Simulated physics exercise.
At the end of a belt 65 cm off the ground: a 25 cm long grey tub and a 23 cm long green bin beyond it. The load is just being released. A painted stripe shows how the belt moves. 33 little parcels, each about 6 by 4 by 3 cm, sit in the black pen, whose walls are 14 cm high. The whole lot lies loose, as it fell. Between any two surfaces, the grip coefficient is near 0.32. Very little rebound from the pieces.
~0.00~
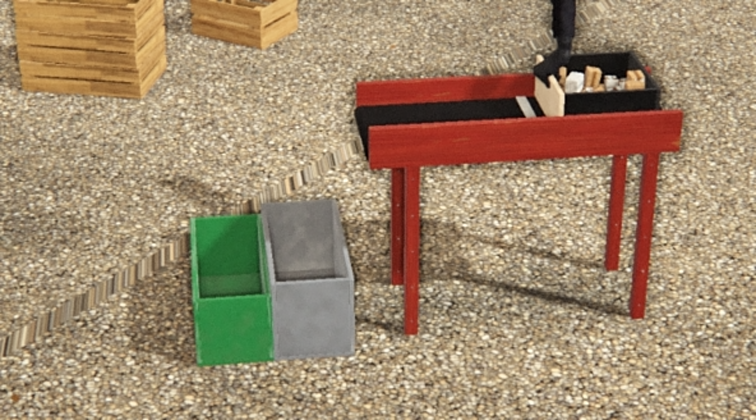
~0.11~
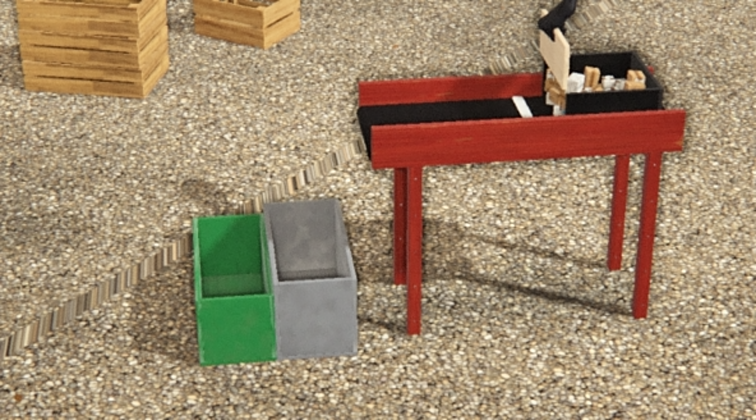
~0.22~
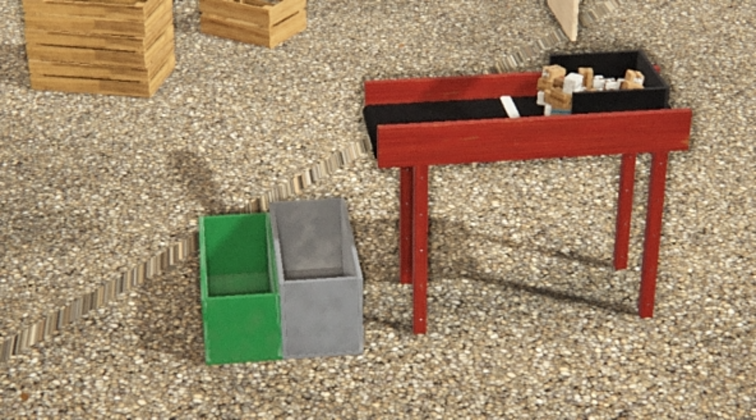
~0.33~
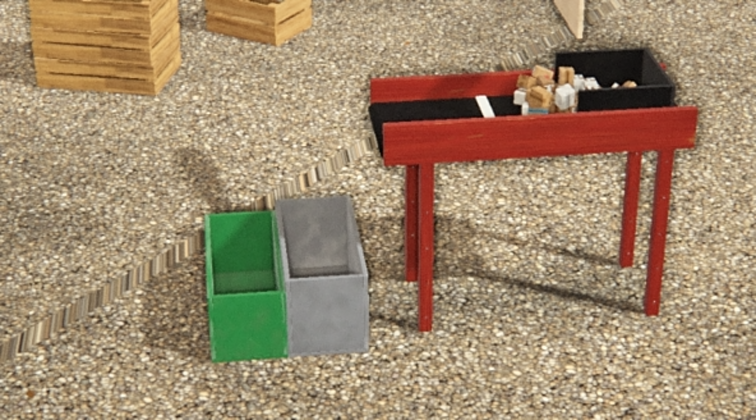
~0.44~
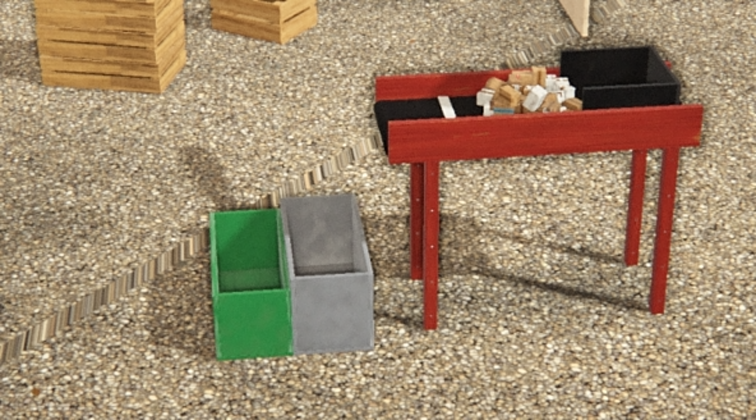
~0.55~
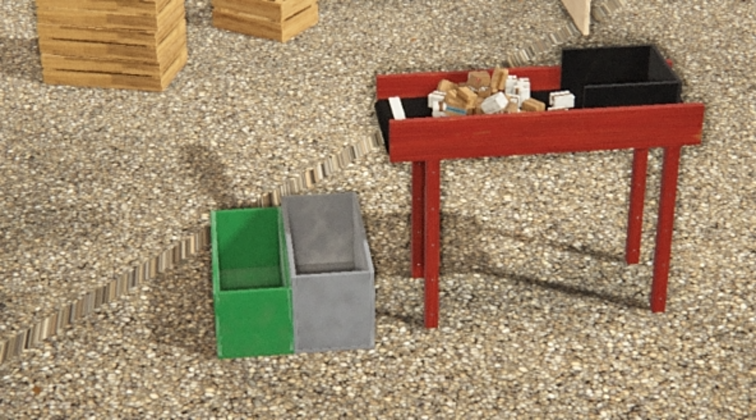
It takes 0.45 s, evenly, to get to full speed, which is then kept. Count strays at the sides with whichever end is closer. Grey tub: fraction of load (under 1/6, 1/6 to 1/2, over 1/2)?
It's going to be short of one in six.
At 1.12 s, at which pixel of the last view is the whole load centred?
Somewhere around pixel (233, 270) in the last view.
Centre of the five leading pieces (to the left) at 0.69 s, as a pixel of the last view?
Their centre is around (380, 109).
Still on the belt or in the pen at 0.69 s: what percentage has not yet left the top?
Some 90 per cent.
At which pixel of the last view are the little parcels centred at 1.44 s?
Somewhere near (237, 304) in pixels.
After 0.69 s, 30 on the belt and 3 in the air.
After 0.87 s, 6 on the belt and 27 in the air.
After 1.12 s, 24 in the green bin and 9 in the air.
Outcome (at 1.44 s), 33 in the green bin. Asked share, 0 of 33, 0 per cent.
